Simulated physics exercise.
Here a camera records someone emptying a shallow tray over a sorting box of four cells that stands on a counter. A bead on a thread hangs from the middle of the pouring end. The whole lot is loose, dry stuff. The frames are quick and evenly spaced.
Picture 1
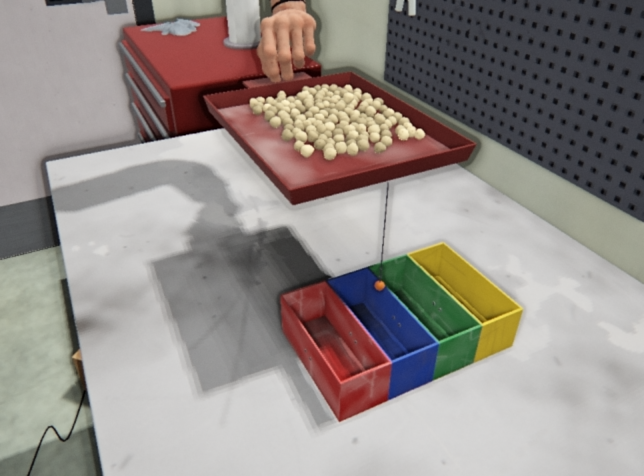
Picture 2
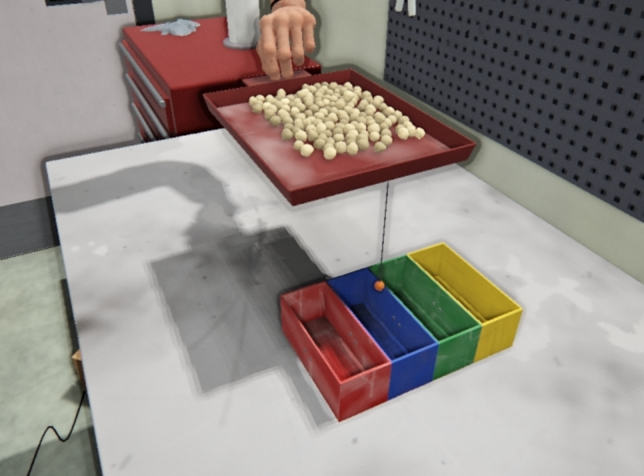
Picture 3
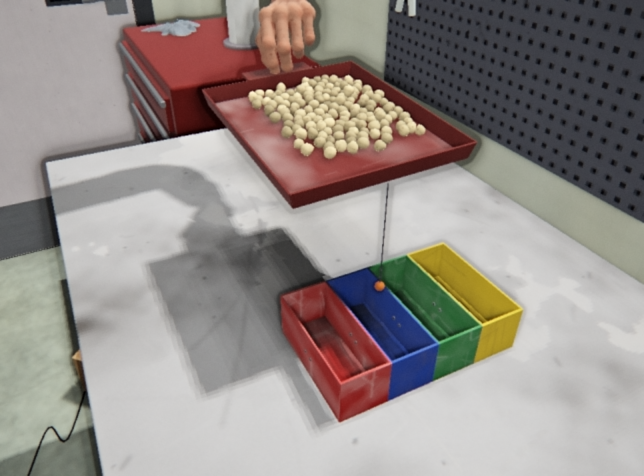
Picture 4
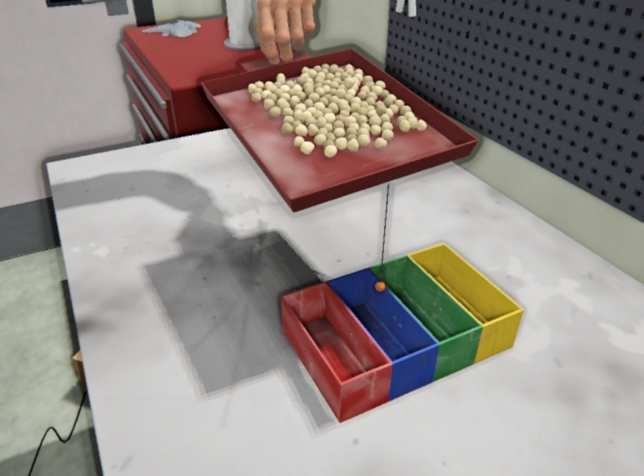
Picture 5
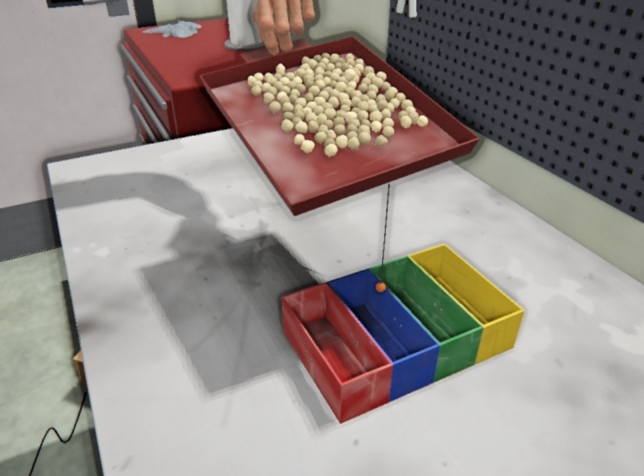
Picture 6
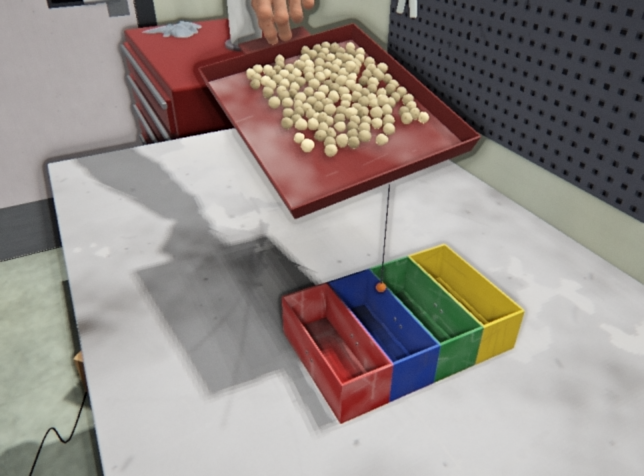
A hand grips the far side of a shallow red tray of round, cream-coloured nuts, held level above a box with red, blue, green and yellow cells. The tray then gradually tilts, its near left corner dipping lowest, while the nuts shift only slightly and the hanging orange bead stays nearly still.
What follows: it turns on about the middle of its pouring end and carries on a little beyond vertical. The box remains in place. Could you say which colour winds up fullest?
The red cell winds up fullest.
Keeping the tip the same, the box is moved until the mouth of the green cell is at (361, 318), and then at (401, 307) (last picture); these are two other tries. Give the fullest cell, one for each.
You'd see the blue one win the first time and the cell in red win the second.
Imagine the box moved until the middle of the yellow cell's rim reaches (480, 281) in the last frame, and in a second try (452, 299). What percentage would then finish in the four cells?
First 30 %, then 90 %.
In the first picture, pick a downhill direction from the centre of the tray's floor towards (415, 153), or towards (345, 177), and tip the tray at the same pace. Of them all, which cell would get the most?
First try: That yellow cell. Second try: That red cell.
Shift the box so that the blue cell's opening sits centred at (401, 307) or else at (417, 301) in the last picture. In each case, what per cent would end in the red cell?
30 % and 10 %.
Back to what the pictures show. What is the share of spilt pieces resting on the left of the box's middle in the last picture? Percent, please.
Roughly 100 percent.
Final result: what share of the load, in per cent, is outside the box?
Roughly 40 in a hundred.
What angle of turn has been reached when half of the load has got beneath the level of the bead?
Around 110° at that moment.
Just after the last frame, tray tipped steeply; almost all on the tray; about a tenth falling or outside the box.
A moment on, tray tipped past a quarter turn; roughly two thirds on the tray; about a tenth in the red cell; just a few in the blue cell; just a few in the green cell; roughly a quarter falling or outside the box.
Further on, tray tipped past a quarter turn; roughly half in the red cell; about a tenth in the blue cell; just a few in the green cell; roughly half falling or outside the box.
When it is over, tray tipped past a quarter turn; roughly half in the red cell; about a tenth in the blue cell; just a few in the green cell; not one in the yellow cell; roughly half outside the box.
